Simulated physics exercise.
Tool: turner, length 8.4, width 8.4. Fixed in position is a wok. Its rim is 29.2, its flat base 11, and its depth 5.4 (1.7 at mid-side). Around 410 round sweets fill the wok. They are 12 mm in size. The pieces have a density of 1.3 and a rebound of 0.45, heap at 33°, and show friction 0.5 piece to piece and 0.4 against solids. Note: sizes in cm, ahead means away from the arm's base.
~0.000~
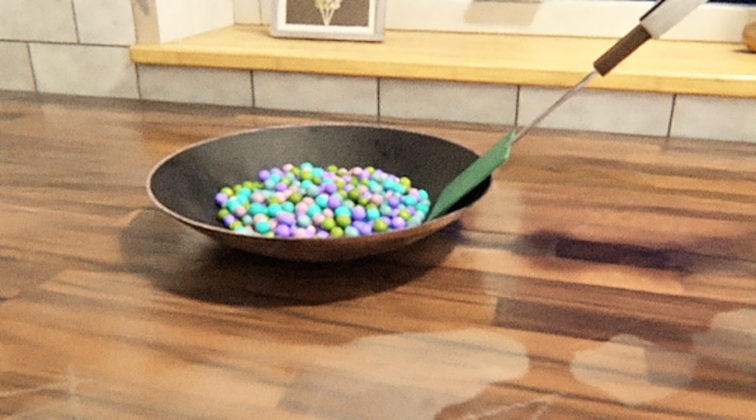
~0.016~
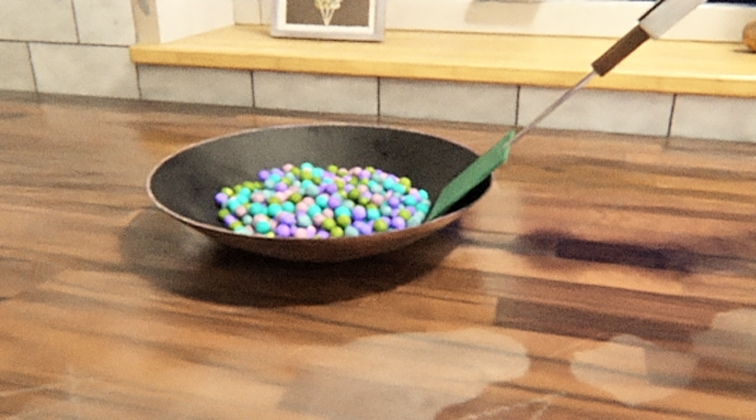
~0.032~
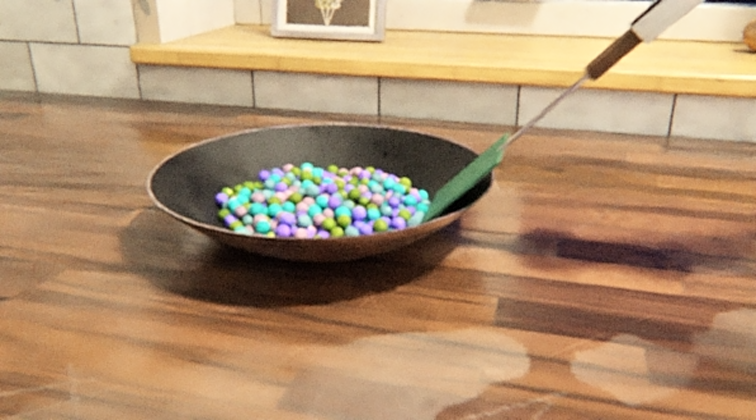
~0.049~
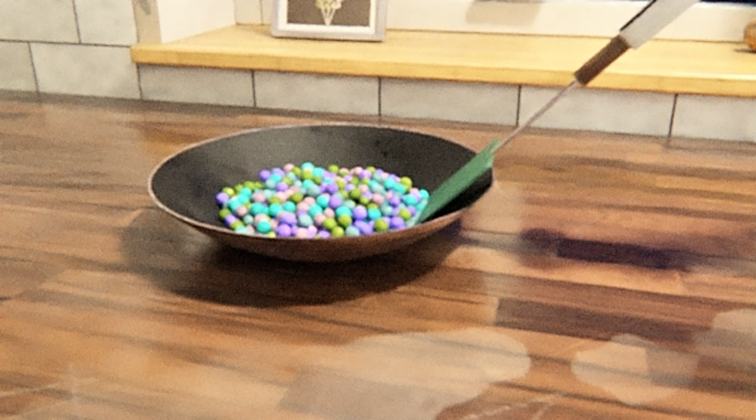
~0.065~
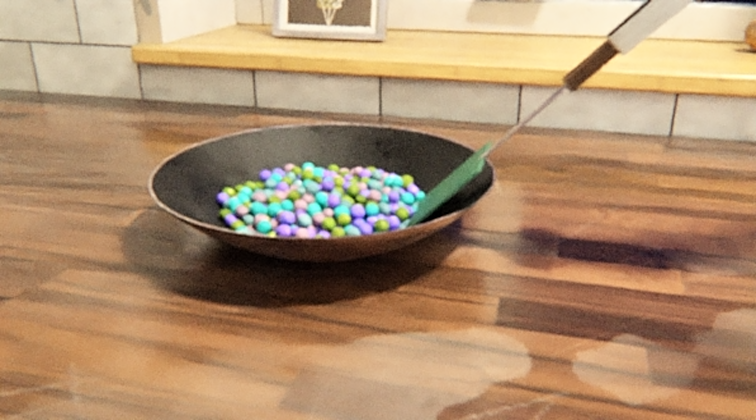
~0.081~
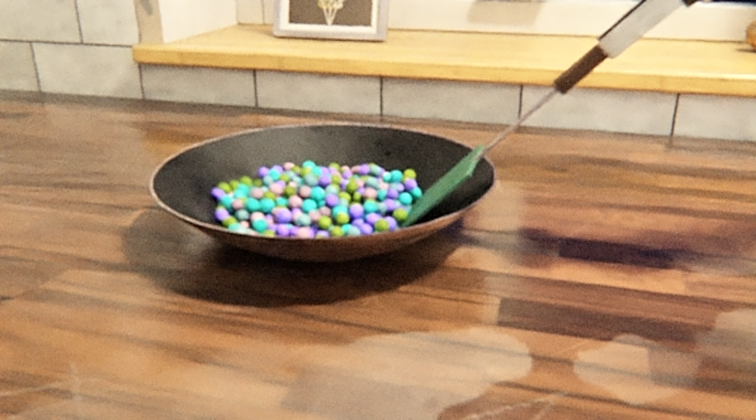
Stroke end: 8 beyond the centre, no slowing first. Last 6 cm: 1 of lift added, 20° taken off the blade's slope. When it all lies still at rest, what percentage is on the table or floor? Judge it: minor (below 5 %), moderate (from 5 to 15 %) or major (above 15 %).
My judgement: Minor.
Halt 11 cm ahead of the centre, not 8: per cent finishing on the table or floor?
Then the share is near 15 in a hundred.
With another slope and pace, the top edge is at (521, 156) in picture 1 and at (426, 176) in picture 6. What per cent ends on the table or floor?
Some 30 percent ends up on the table or floor.
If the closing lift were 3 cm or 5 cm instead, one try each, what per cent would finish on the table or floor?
It works out to some 0 per cent for the first setting and some 5 per cent for the second.
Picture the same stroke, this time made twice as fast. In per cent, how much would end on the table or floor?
Estimated result: Some 15 %.
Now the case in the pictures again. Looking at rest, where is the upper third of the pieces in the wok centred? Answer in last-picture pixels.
I'd say around pixel (228, 166).
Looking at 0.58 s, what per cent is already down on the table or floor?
2 per cent.
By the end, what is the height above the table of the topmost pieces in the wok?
Close to 7.0 centimetres high.
By 0.20 s, sloping 46°, highest piece 5 above the table; 408 in the wok.
By 0.32 s, sloping 39°, highest piece 6 above the table; 408 in the wok.
By 0.58 s, sloping 26°, highest piece 7 above the table; 402 in the wok, 6 on the table or floor.
By 1.63 s, sloping 26°, highest piece 7 above the table; 402 in the wok, 6 on the table or floor.
Final count, 402 in the wok, 6 on the table or floor. That is 1 % on the table or floor.
